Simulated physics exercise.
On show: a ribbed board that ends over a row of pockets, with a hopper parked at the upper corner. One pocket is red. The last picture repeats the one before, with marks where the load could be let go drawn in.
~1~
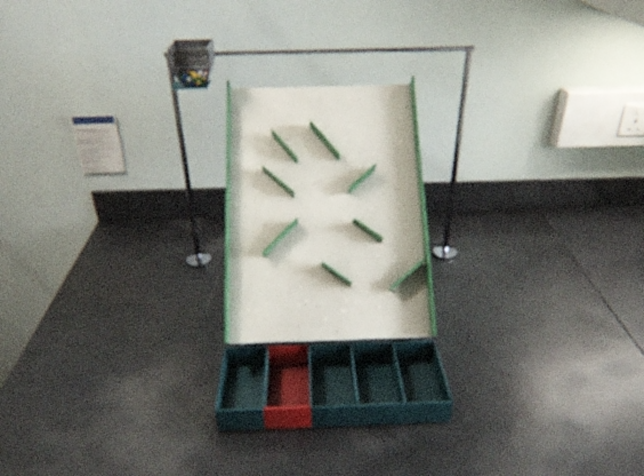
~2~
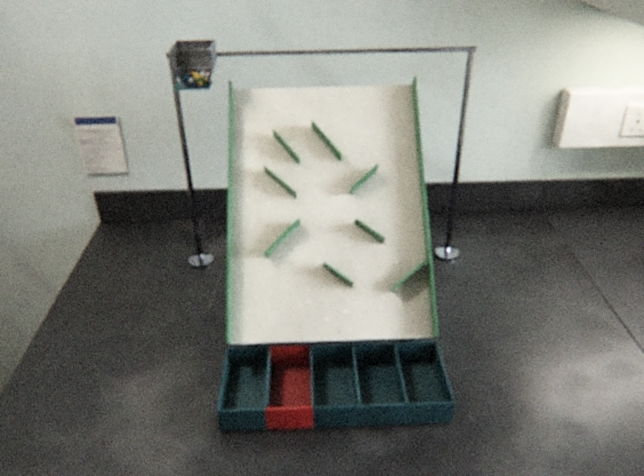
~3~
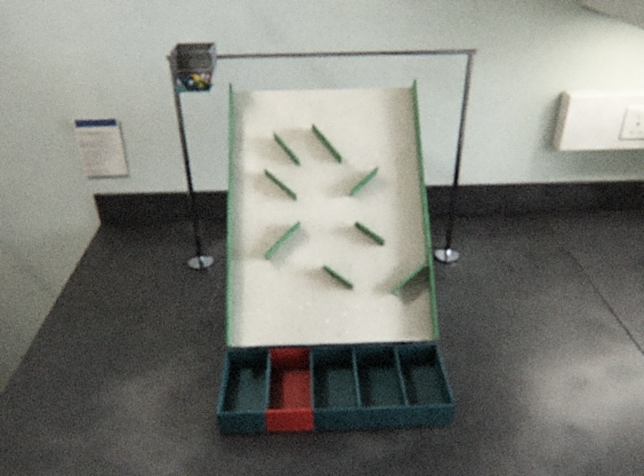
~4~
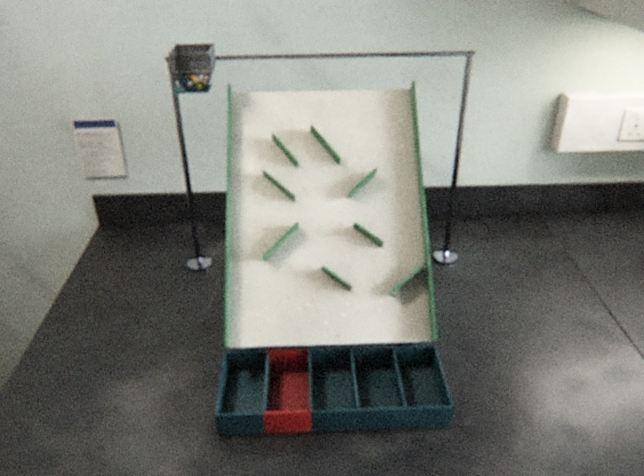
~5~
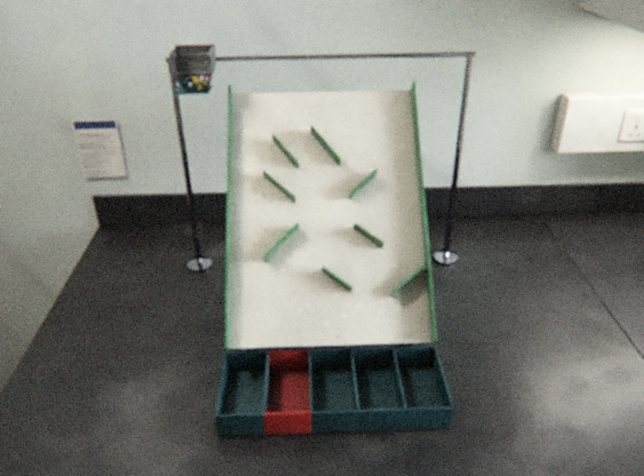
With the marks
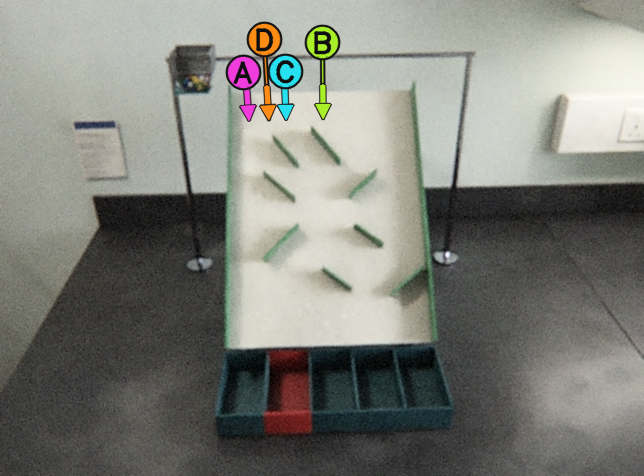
A tilted white board with green ribs stood above a row of five pockets, one of them red, while a small hopper of colourful beads sat at the upper left, and nothing noticeably moved.
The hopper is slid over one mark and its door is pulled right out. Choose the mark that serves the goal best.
Best: B.
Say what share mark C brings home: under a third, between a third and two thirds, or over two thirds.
Under a third.
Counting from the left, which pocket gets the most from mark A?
The first from the left.
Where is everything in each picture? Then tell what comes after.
The first picture shows hopper at (196, 79), round plastic beads, door shut.
The second picture shows ribs (274, 130) to (298, 158), (312, 121) to (342, 155), (264, 166) to (296, 193).
The third picture shows ribs (352, 191) to (378, 167), (264, 256) to (299, 221), (356, 221) to (385, 241).
The fourth picture shows ribs (323, 266) to (352, 287), (392, 292) to (425, 263).
The fifth picture shows red pocket at (288, 422), number 2 of 5 from the left.
On the marked copy, mark A meets the board at (248, 115); mark B meets the board at (323, 113); mark C meets the board at (285, 114); mark D meets the board at (268, 114).
Choosing A, none in the red pocket, most in other pockets, about a quarter outside the box.
Choosing B, about a third in the red pocket, about two thirds in other pockets, a stray few outside the box.
Choosing C, a small part in the red pocket, most in other pockets, a small part outside the box.
Choosing D, a small part in the red pocket, most in other pockets, a small part outside the box.
